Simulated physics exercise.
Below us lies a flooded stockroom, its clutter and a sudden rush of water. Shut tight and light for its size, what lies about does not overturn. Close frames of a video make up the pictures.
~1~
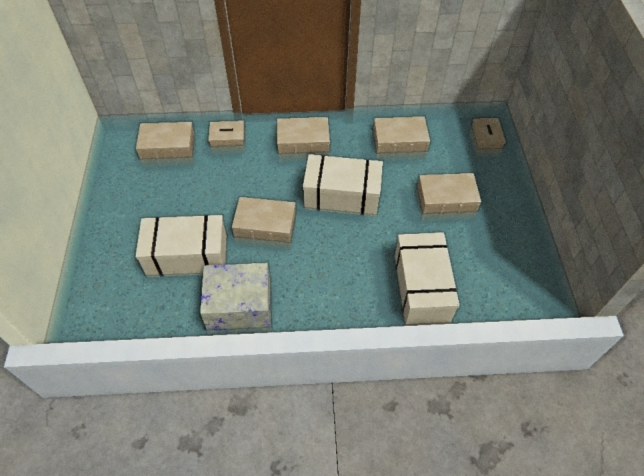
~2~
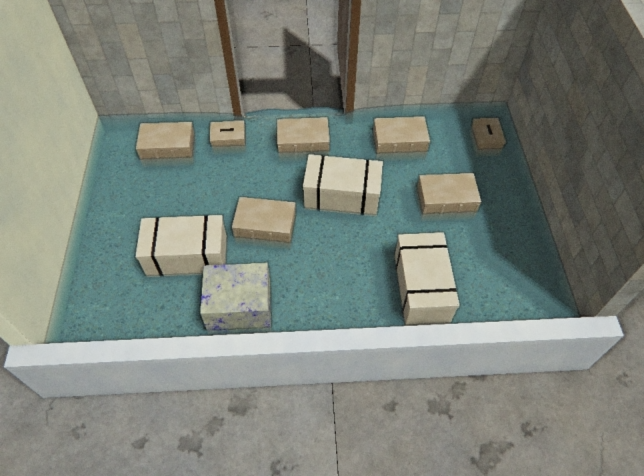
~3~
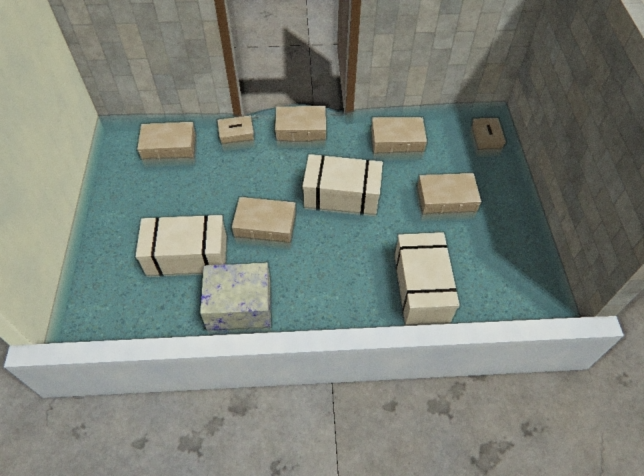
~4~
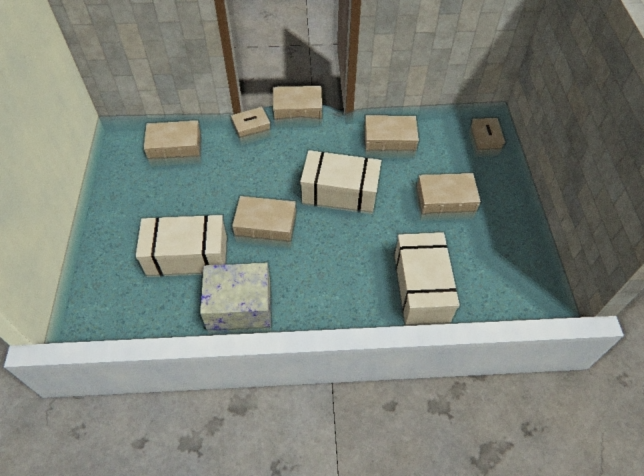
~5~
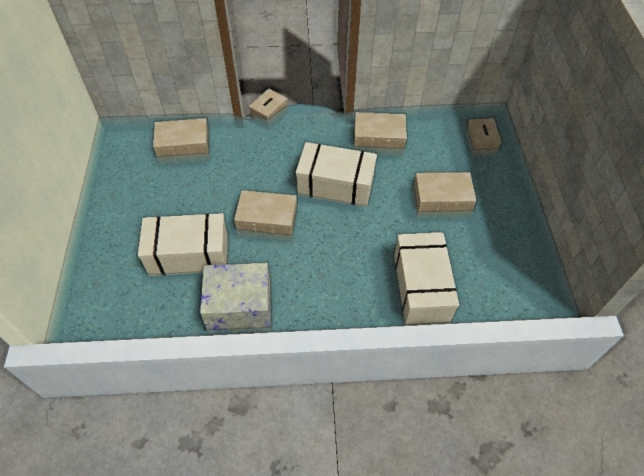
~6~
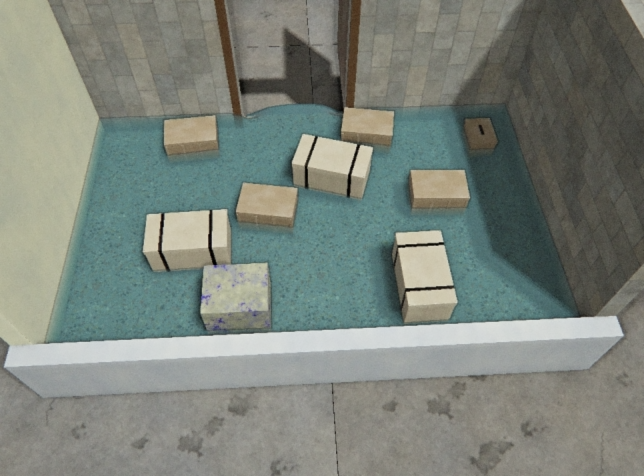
Floating boxes drift in a flooded, walled stockroom, seen from a high, fixed view over a low white front wall. Tan boxes, cream ones with black bands and a speckled, purple-marked block sit in teal water before a brown door at the back. The door gives way to an open gap, a tan box and then a small slotted one slip out, and others edge towards it while the speckled block stays put.
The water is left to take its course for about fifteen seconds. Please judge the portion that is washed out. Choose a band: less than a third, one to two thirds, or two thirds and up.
Two thirds and up.
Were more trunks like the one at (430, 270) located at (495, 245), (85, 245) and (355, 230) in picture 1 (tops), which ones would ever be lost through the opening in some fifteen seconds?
Note - in order: Retained / retained / out of the scene.
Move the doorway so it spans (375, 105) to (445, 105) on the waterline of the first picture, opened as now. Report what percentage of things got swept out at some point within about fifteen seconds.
Estimate: Close to 60 per cent.
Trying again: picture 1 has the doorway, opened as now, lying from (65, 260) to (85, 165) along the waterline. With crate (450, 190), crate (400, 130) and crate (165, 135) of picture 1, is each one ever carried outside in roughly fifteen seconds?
First held back, then held back, then flushed away.
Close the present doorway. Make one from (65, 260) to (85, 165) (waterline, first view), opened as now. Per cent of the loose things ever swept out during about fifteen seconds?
That comes to 60 per cent of the things.
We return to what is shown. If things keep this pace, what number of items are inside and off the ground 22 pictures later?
That makes 3.
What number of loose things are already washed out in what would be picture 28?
The count is 6.
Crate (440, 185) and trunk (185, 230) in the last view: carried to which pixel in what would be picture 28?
The first should be around (315, 101) and the second around (232, 159).
A moment on, 2 of 10 are out; 8 afloat.
Next, 5 of 10 are out; 5 afloat.
Later, 6 of 10 are out; 3 afloat.
In the end, 8 of 10 are out; 1 afloat.
